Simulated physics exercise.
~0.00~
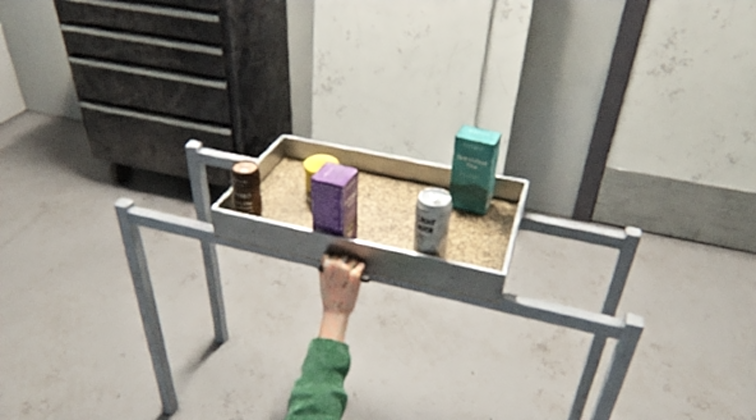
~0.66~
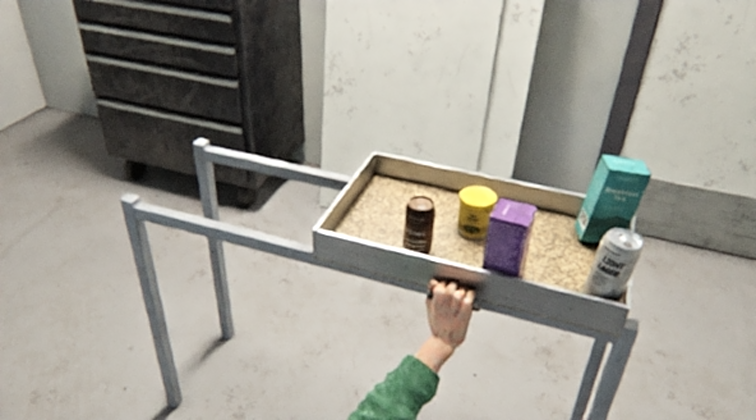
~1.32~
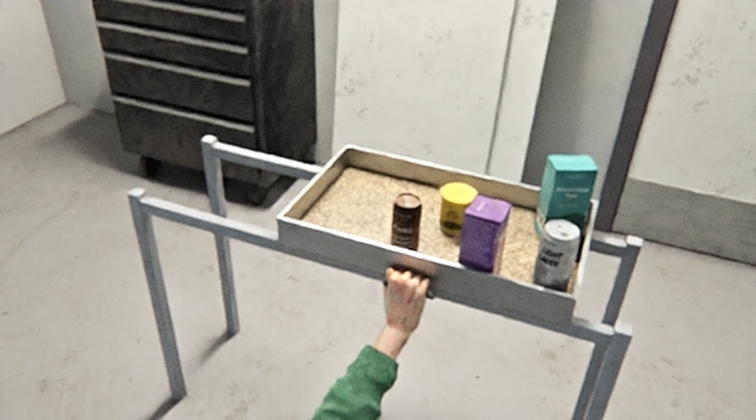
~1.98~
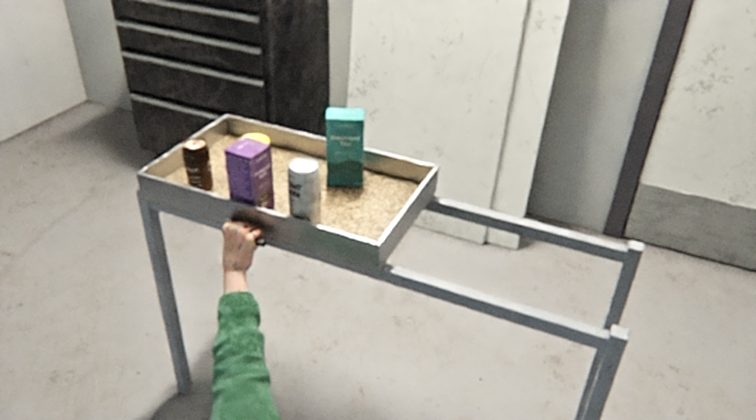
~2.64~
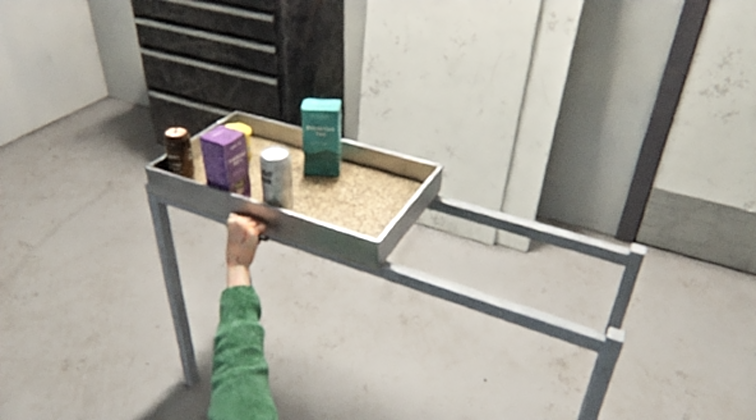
In the video, a green-sleeved hand shifts a shallow tray holding five upright items, including a purple carton and white can, rightward along a metal frame, then back to the left end, where the items finish standing, most having slid leftward on the tray.
